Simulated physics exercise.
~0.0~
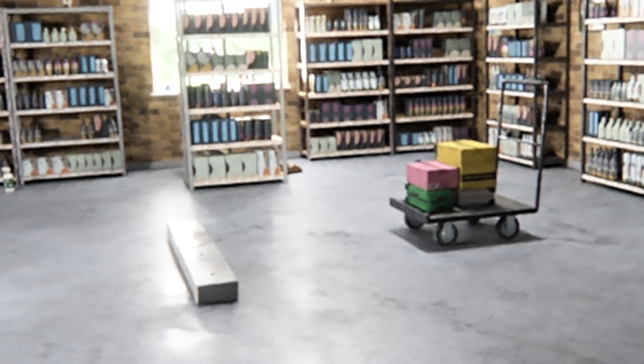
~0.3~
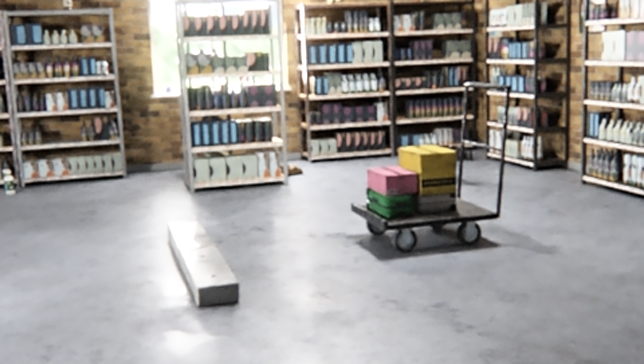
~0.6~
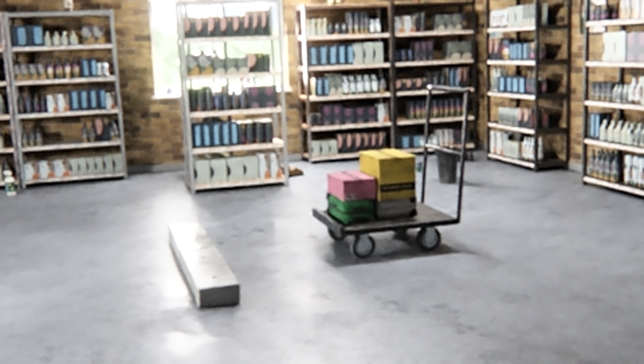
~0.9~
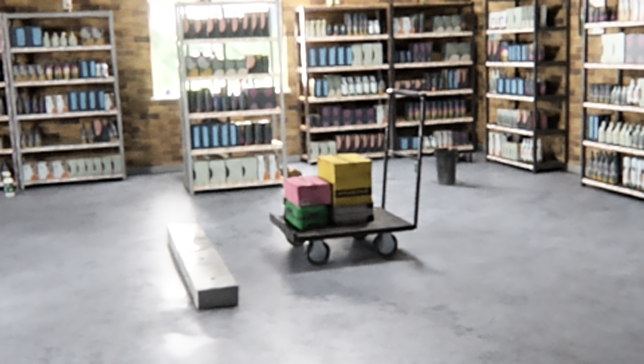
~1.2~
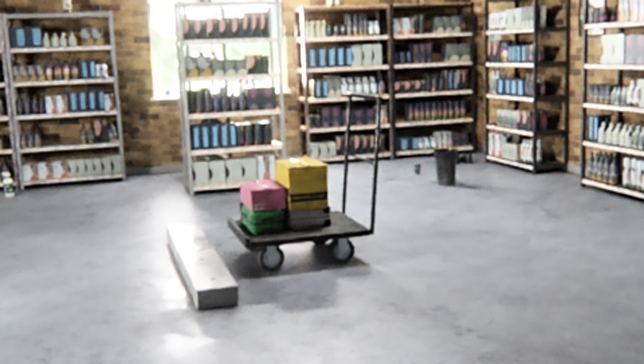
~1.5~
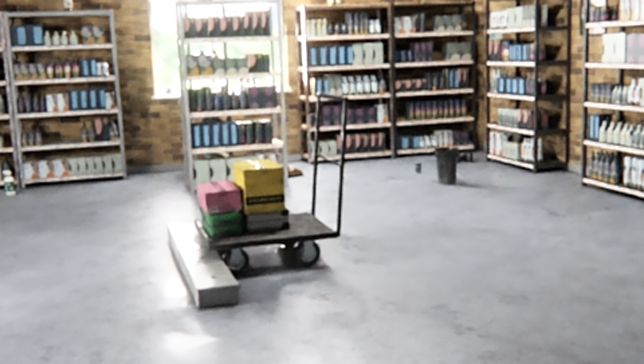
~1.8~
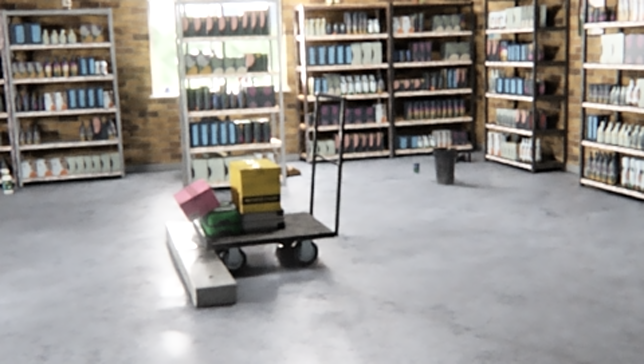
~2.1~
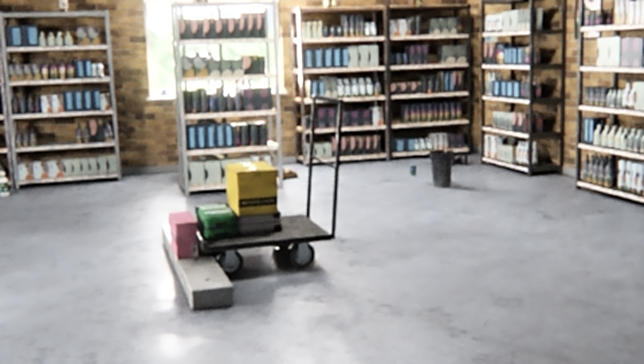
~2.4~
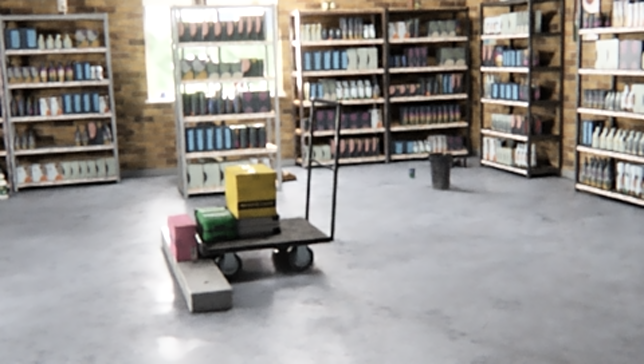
In a room lined with stocked shelves, a loaded trolley rolled left until it stopped at a low beam on the floor, and the pink box tipped over the front and landed by the beam while the yellow, green and grayish pieces stayed aboard.
